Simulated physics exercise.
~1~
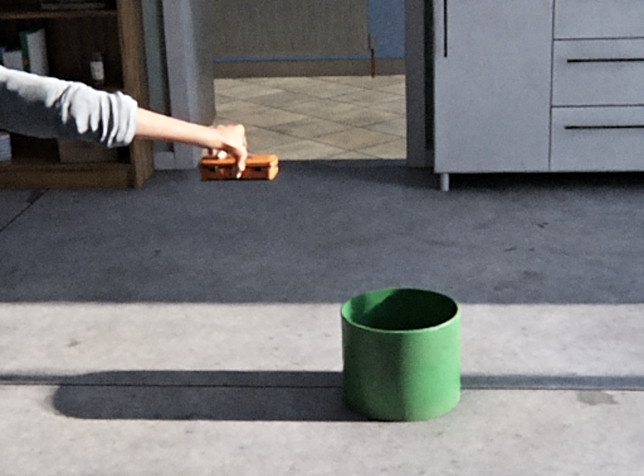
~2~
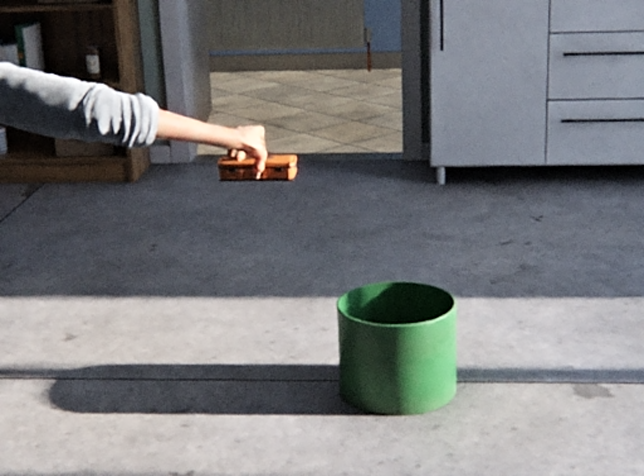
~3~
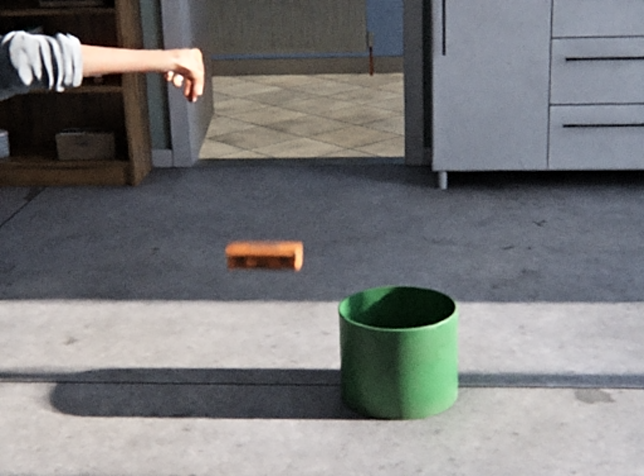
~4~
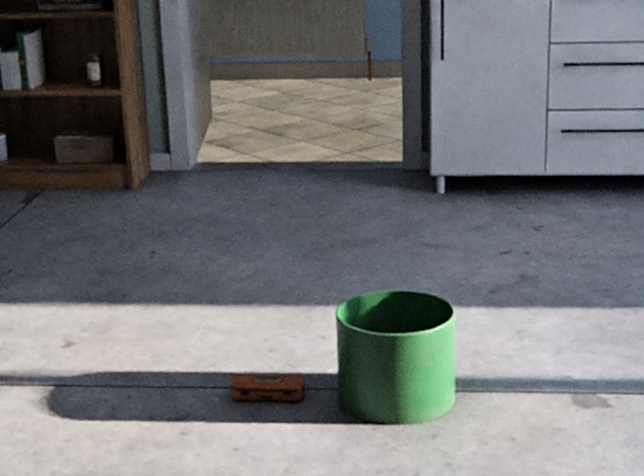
On a concrete floor before an open doorway, a hand holds an orange case above and left of a green bucket, moves it slightly right, then lets go and draws back; the case drops, misses the bucket and ends up on the floor to its left.
